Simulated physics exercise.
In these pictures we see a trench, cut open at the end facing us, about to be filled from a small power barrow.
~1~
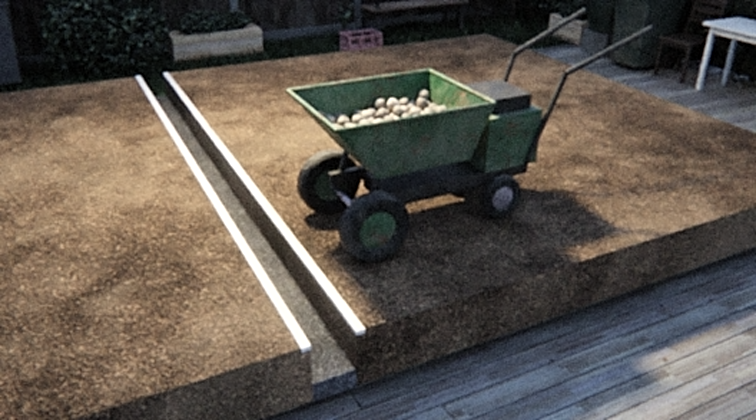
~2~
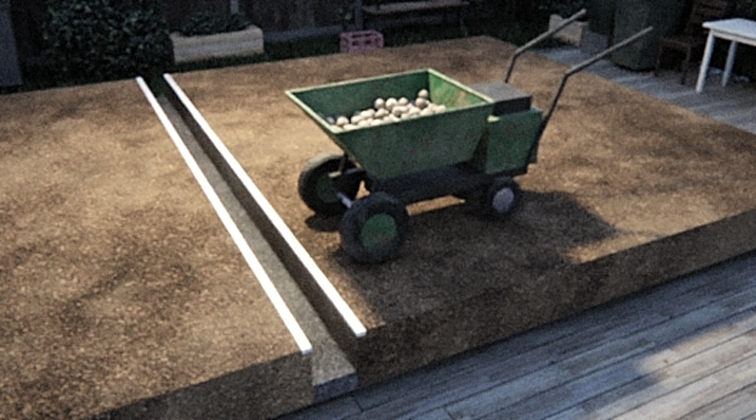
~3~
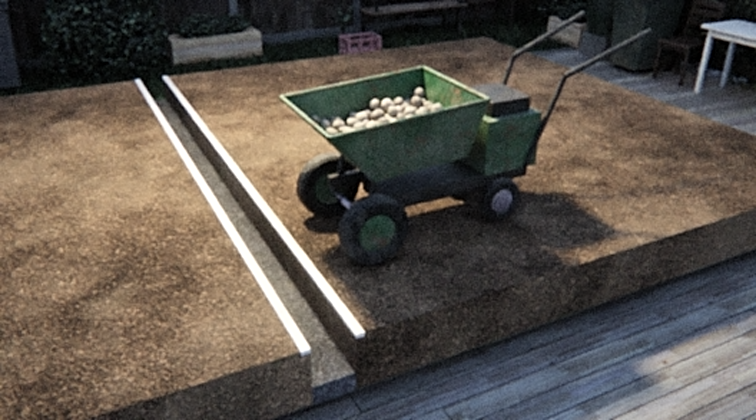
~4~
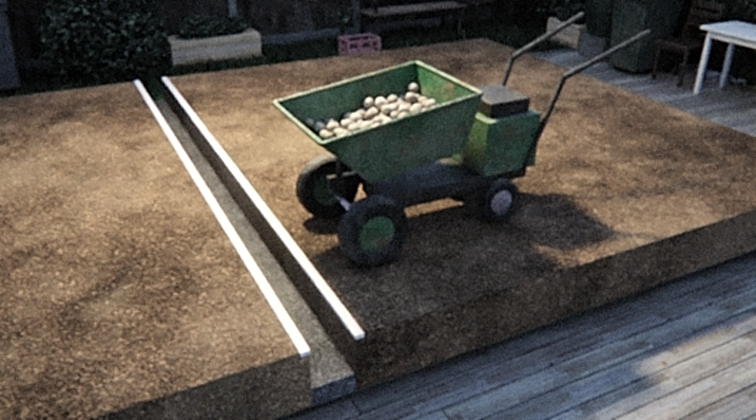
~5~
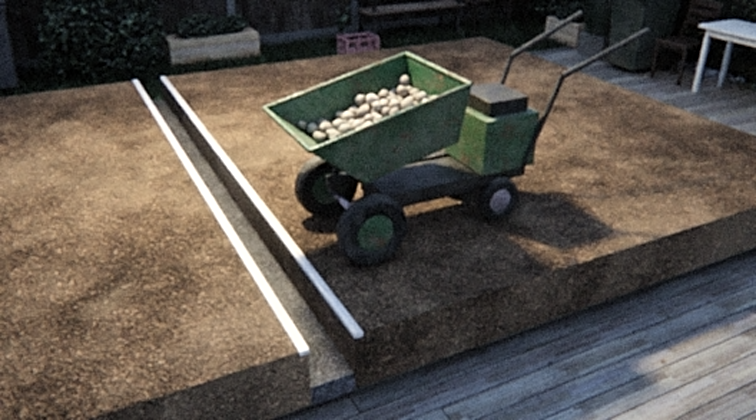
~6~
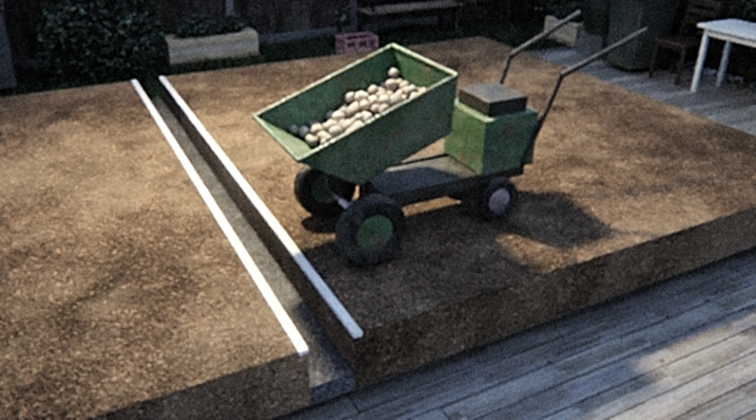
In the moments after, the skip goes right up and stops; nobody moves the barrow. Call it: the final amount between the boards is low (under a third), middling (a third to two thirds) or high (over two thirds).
Low.
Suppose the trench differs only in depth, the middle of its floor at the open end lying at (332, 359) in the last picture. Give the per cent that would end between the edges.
0 %.
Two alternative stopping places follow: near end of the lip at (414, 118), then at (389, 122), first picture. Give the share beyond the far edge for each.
Roughly 10 per cent at the first spot and 20 per cent at the second.
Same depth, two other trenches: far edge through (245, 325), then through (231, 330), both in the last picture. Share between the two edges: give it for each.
You'd get 50 % in the first case and 70 % in the second.
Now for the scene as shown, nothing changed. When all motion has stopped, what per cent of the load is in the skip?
Roughly 15 %.
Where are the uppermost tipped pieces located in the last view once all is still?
Once it settles, the peak is close to (215, 267) in the last picture.
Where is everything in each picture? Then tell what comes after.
The first frame shows lip of the skip near (337, 131), level; top of the load near (406, 119), river pebbles; first edge of the trench near (336, 297); far edge near (284, 311), the trench under half as wide as the skip, and about as deep as wide.
The second frame shows lip of the skip near (336, 134), level; top of the load near (405, 119).
The third frame shows lip of the skip near (329, 138), tipped barely; top of the load near (410, 113).
The fourth frame shows lip of the skip near (321, 145), tipped a little; top of the load near (413, 118).
The fifth frame shows lip of the skip near (310, 151), tipped a little; top of the load near (414, 107).
The sixth frame shows lip of the skip near (299, 161), tipped clearly; top of the load near (404, 101); first edge of the trench near (333, 300); far edge near (281, 315).
Shortly afterwards, skip tipped steeply; the whole lot in the skip.
Next, skip tipped right over; near two thirds in the skip; near a third beyond it.
Some moments later, skip tipped right over; a little in the skip; the bulk beyond it.
In the end, skip tipped right over; a little in the skip; none at all in or heaped over the trench; the bulk beyond it.
